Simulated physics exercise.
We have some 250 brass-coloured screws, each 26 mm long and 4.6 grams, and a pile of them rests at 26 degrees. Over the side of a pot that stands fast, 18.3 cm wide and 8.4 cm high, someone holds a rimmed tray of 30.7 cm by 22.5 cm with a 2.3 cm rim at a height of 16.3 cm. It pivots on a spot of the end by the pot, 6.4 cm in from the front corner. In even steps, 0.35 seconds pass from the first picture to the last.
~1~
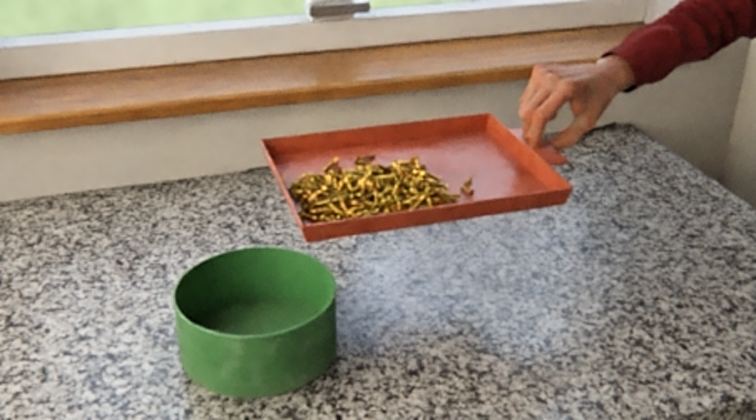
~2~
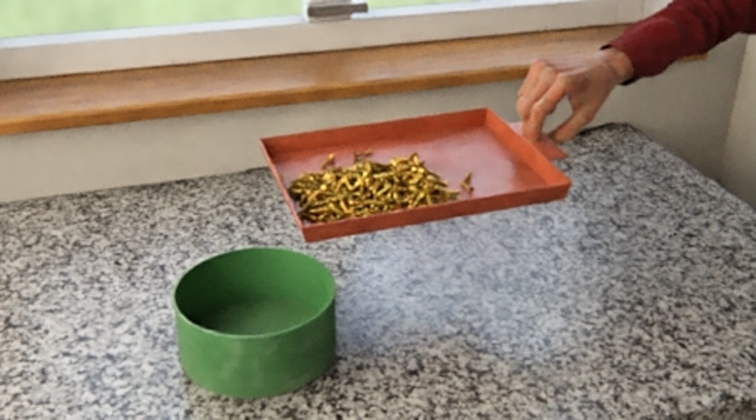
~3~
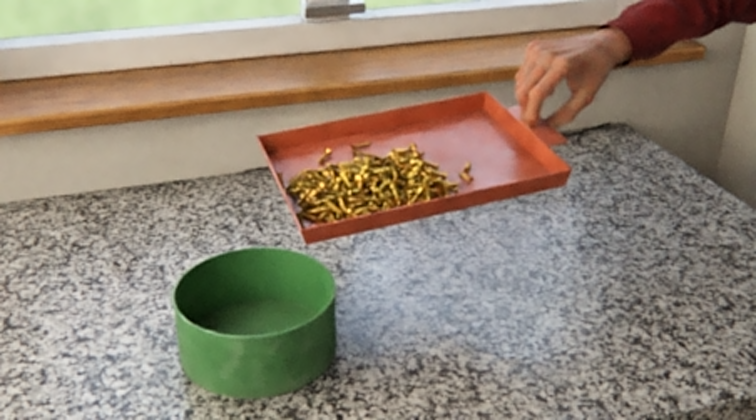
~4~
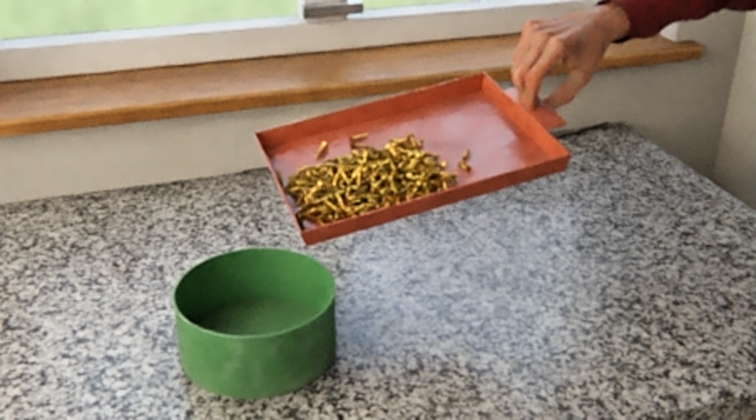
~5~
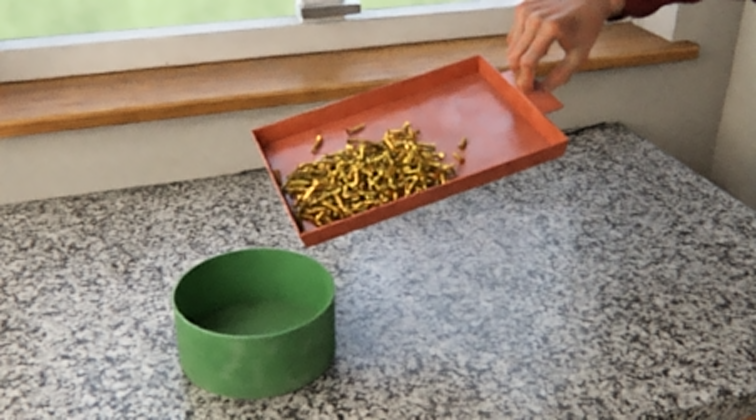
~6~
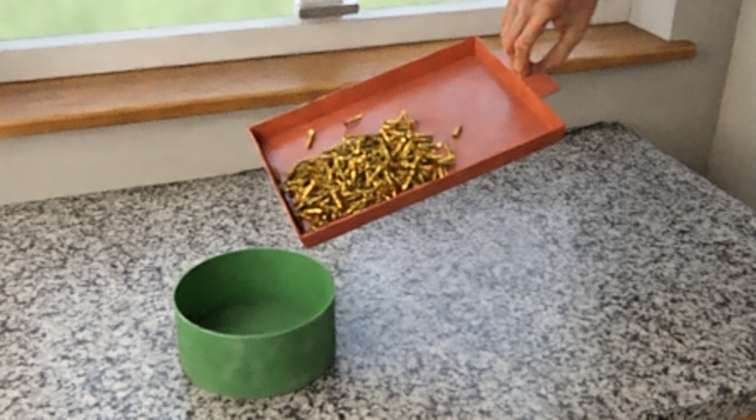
A red tray holding a pile of small brass-coloured screws started out level above a green pot, then a hand steadily raised its right end, slanting it down to the left while the pile stayed together.
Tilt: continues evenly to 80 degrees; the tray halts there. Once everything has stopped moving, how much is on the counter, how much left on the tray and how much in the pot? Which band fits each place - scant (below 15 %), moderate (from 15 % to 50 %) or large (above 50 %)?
Outcome: Counter: A meager amount; tray: A meager amount; pot: More than the rest combined.
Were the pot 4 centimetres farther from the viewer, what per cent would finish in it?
Roughly 50 per cent.
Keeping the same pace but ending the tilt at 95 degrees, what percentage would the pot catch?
I'd put it at close to 95 per cent.
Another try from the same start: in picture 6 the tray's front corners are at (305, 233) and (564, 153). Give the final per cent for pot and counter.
That works out as pot 70 and counter 25.
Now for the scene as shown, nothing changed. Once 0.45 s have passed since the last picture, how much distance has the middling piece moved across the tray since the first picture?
Displacement on the tray: Roughly 4 cm.
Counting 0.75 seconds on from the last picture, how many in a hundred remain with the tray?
Close to 95 in a hundred parts of the load.
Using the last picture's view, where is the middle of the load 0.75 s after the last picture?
By then the middle of the load sits around (304, 198).
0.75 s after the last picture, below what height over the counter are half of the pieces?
About 20 cm.
Then, 0.45 s after the last picture, tilt 48 degrees; the tray holds 100 %, the pot 0 %.
Then, 0.75 s after the last picture, tilt 67 degrees; the tray holds 95 %, the pot 5 %.
Then, 1.16 s after the last picture, tilt 80 degrees; the tray holds 15 %, the pot 75 %.
In the end, counter 5 %, tray 5 %, pot 90 %.
